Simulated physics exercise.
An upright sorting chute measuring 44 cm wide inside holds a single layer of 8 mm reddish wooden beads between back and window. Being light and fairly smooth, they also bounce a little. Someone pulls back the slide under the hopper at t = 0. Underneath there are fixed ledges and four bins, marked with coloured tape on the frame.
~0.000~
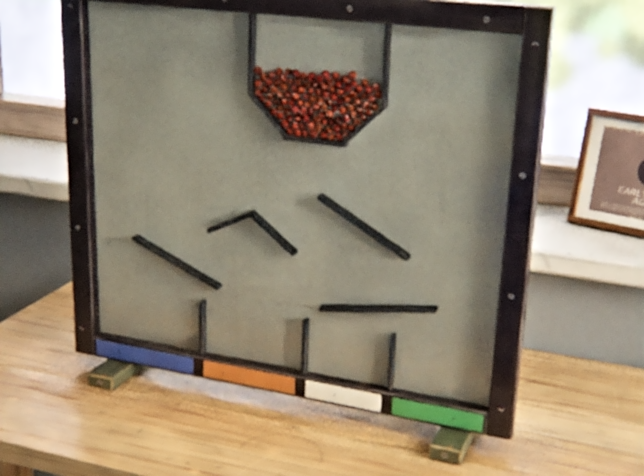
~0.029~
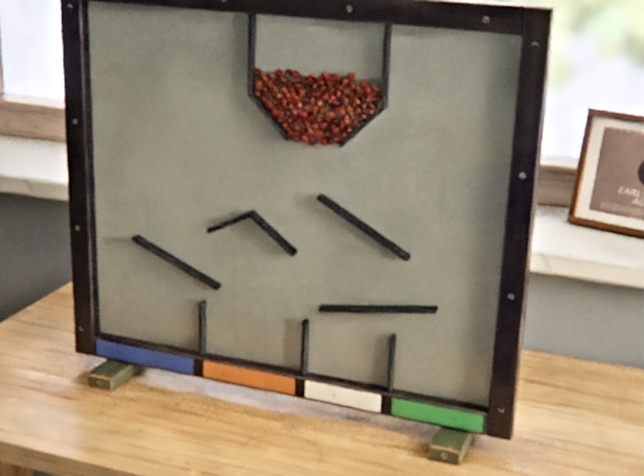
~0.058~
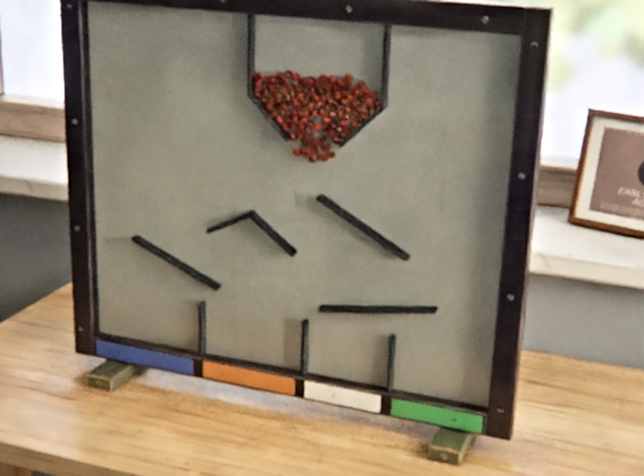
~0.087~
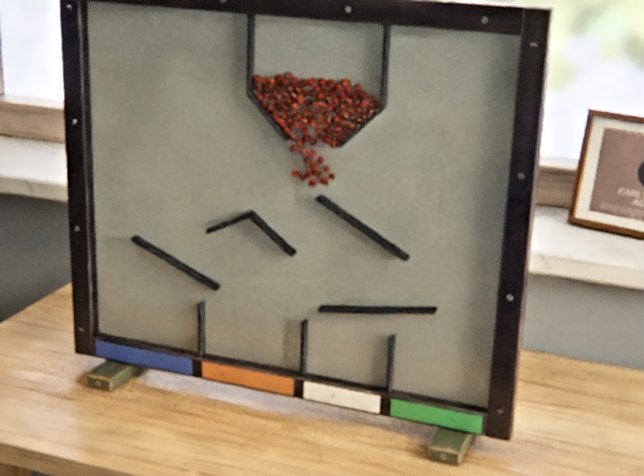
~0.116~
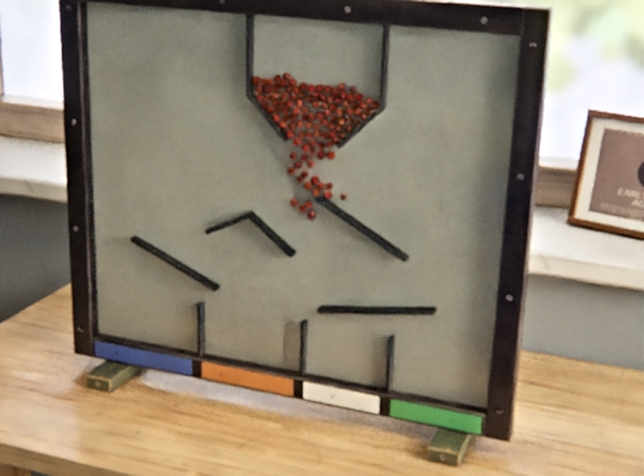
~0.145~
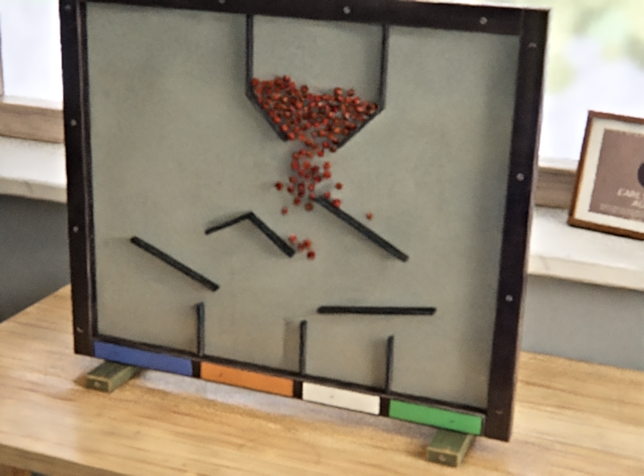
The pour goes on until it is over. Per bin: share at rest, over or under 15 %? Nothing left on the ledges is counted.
Share at rest: Green bin over, white bin over, orange bin over, blue bin under.
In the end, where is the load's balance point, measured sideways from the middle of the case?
It sits around 6 cm right of centre.
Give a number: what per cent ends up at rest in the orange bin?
Roughly 35 per cent.
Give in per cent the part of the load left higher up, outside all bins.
Estimate: Around 0 %.
After 0.24 s 55 % have left the hopper; down in the bins, nothing yet.
After 0.55 s 100 % have left the hopper; down in the bins, green 15 %, white 10 %, orange 20 %.
At rest by 3.1 s, green 30 %, white 35 %, orange 35 %, blue 0 %.
